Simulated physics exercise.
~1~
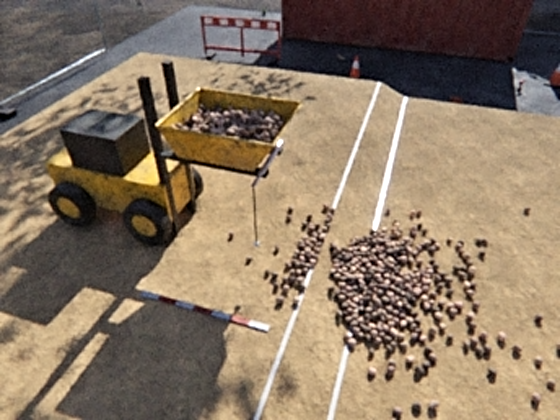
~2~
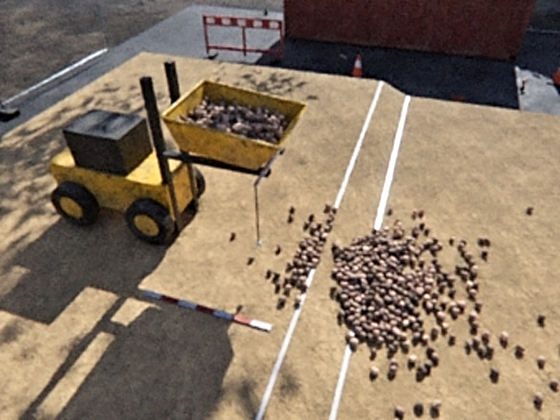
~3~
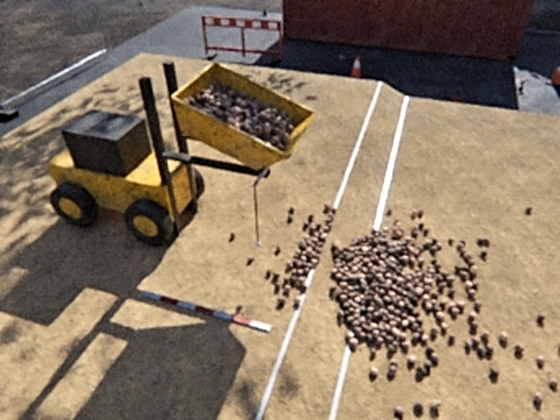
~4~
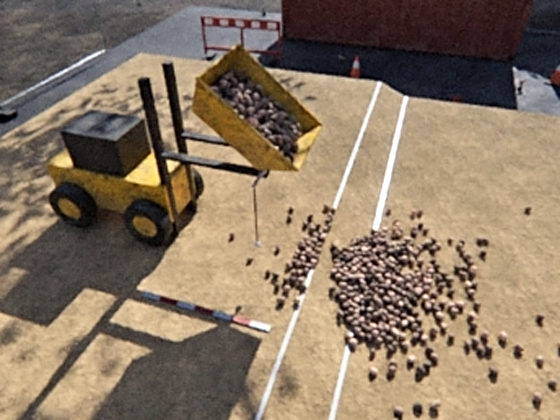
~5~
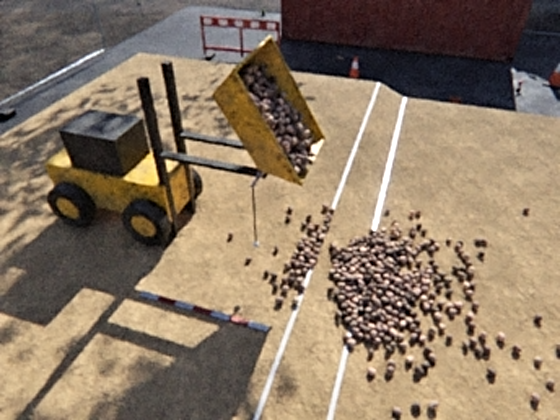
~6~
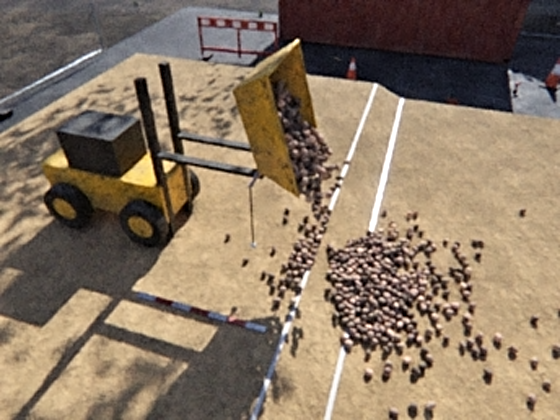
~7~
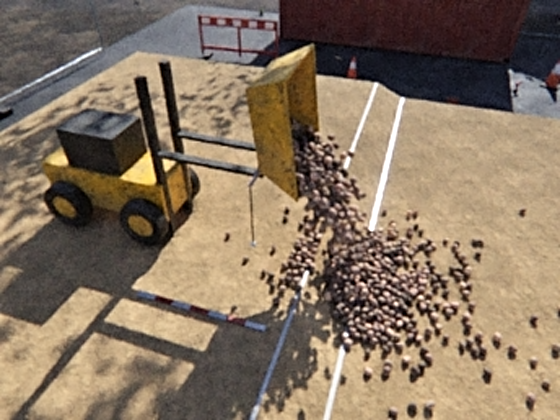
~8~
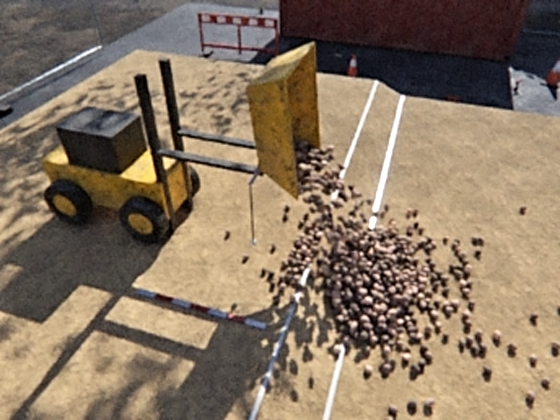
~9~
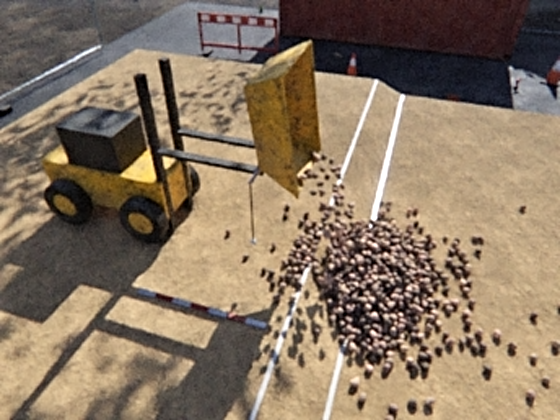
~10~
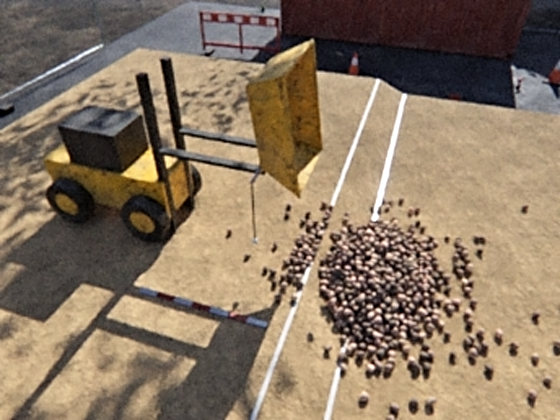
On a sunlit sandy yard with two white lines across the ground, a yellow forklift holds up a skip full of rounded brown stones, while an earlier load lies scattered around the lines to the right. The skip begins to tip forward, slowly at first, and the stones stay inside as it steepens. Once it is nearly upright, they slide over the lip and pour down in a thick stream onto the old heap. The flow thins to a trickle while the skip stays steeply tipped. Finally the skip hangs empty beside a broader, fuller pile, with stray stones around it.
